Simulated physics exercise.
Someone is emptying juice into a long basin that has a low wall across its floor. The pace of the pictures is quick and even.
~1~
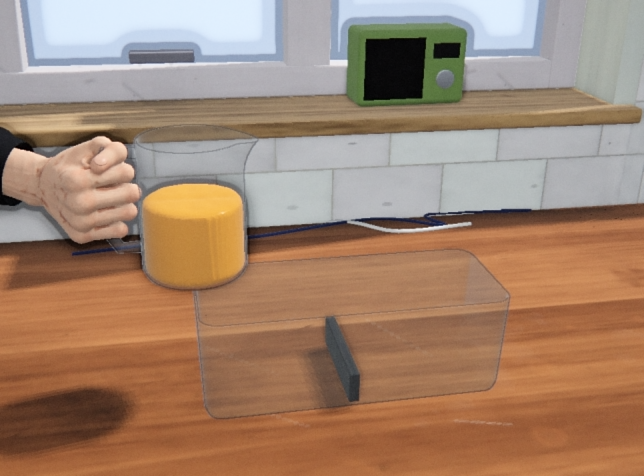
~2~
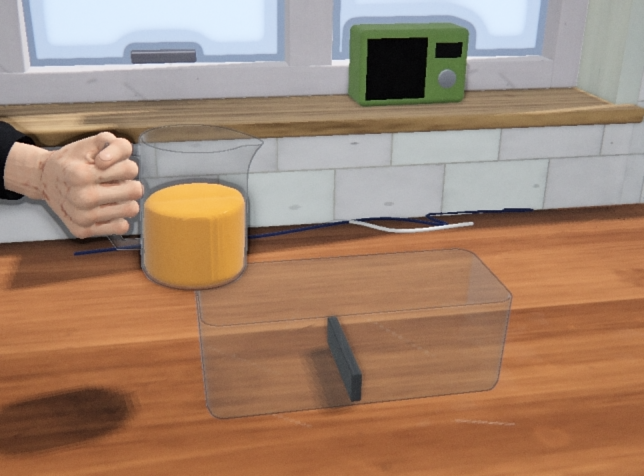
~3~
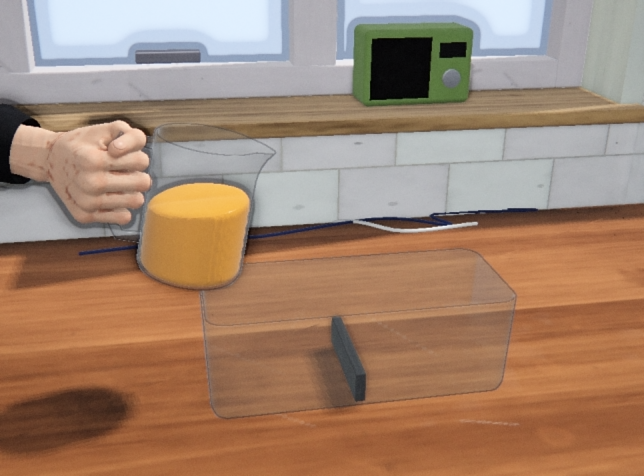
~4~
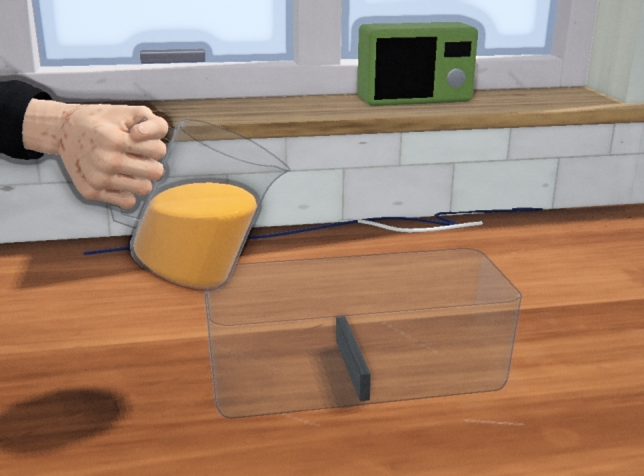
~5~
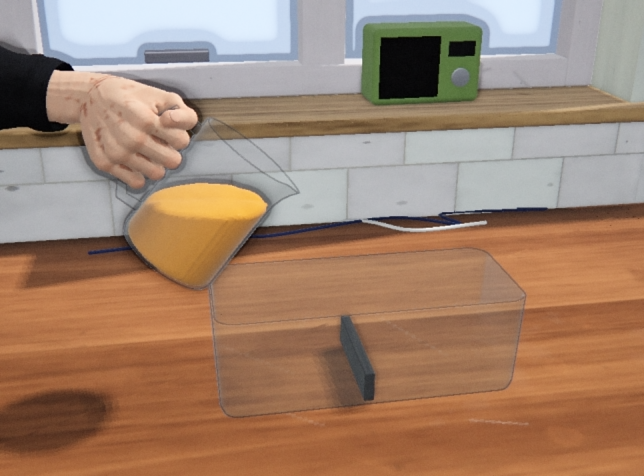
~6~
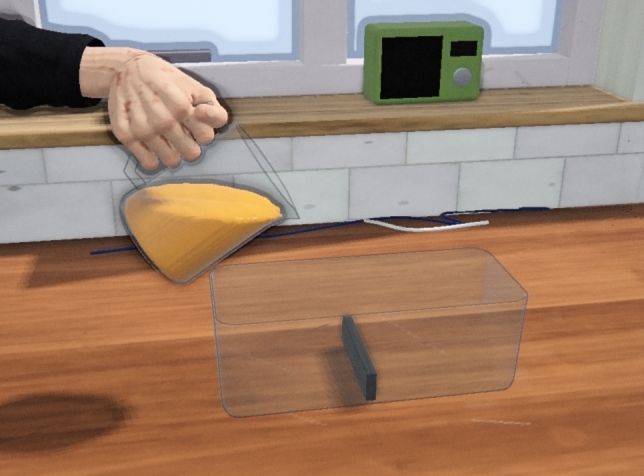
At first, a hand holds a clear jug of orange juice upright beside a long, empty transparent basin with a low dark wall across its floor. The hand then tilts the jug rightward, slightly and then steeply, and the juice slants inside until it reaches near the spout.
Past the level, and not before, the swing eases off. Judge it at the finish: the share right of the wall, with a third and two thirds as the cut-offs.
At the finish, the right of the wall has under a third.
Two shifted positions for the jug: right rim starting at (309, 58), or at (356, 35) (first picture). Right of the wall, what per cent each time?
Roughly 85 per cent, and 75 per cent.
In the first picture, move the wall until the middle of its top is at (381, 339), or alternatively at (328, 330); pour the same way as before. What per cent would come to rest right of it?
With the first placement it is 10 %, with the second 5 %.
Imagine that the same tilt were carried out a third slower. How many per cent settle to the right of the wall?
Something like 15 percent.
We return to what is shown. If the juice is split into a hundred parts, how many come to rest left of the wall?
Some 80 parts in a hundred.
A moment on, the jug is tipped right over and 65 per cent is still to pour, 17 is left of the wall and 0 right of it.
Next, the jug is tipped right over and 22 per cent is still to pour, 66 is left of the wall and 1 right of it.
Then the jug is tipped right over and 6 per cent is still to pour, 82 is left of the wall and 3 right of it.
Later the jug is tipped right over and 1 per cent is still to pour, 88 is left of the wall and 5 right of it.
At rest 82 per cent lies left of the wall, 12 right of it and 7 outside.
